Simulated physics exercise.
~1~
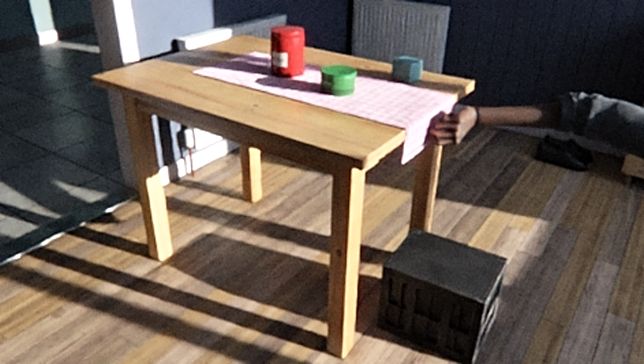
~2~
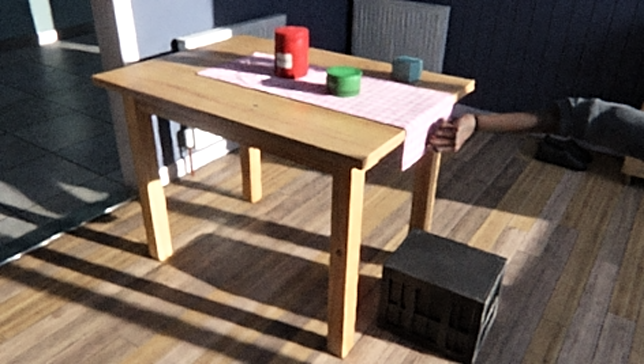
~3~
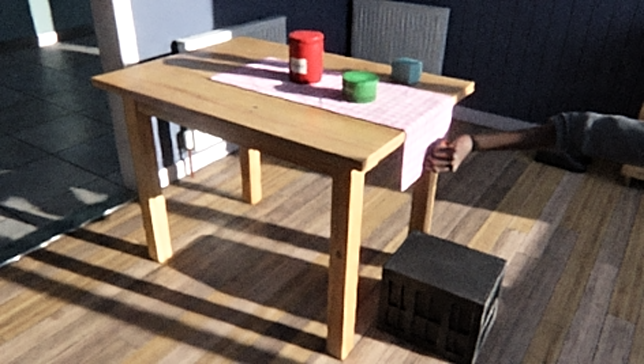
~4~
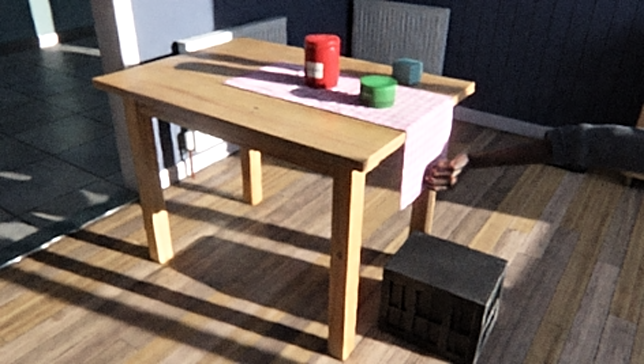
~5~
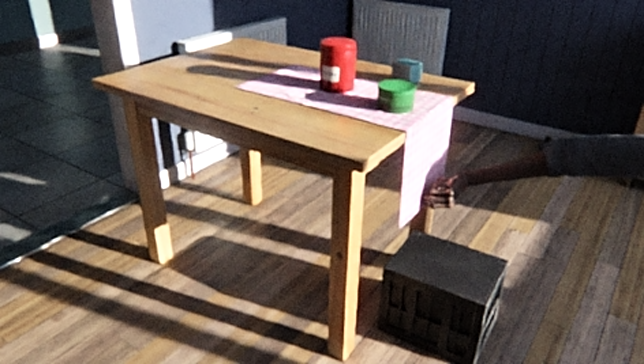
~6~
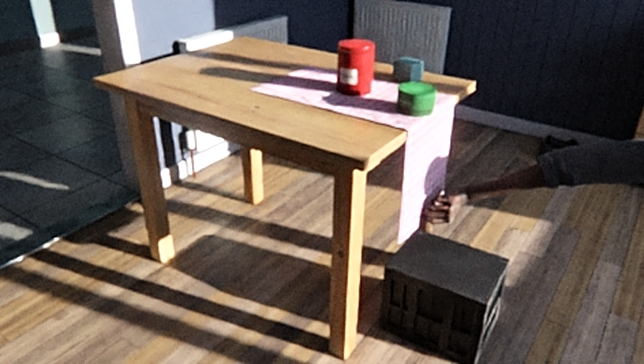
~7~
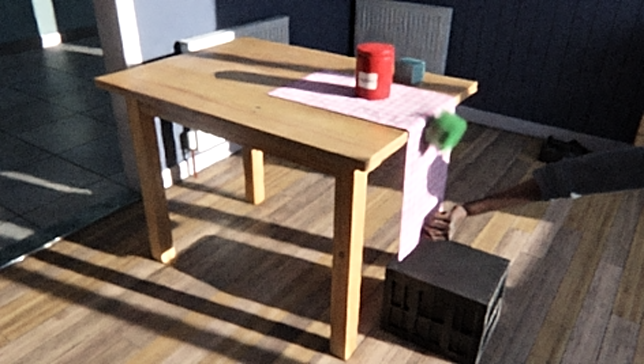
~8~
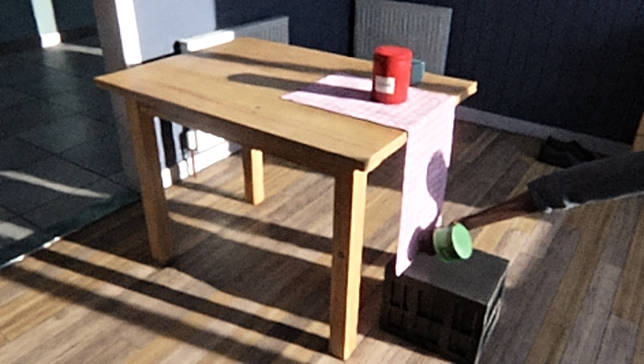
A pink checked tea towel lies across a wooden table, with a red canister and a green tub on it and a turquoise block close by, while a hand at the right grips its hanging end. The hand draws the hem steadily down toward a black crate on the floor. The cloth slides right, carrying the upright canister and the tub toward the table's edge. The green tub tips over the edge and drops beside the hanging cloth. It ends down by the crate, near the hand and hem, while the canister and block remain on the table.
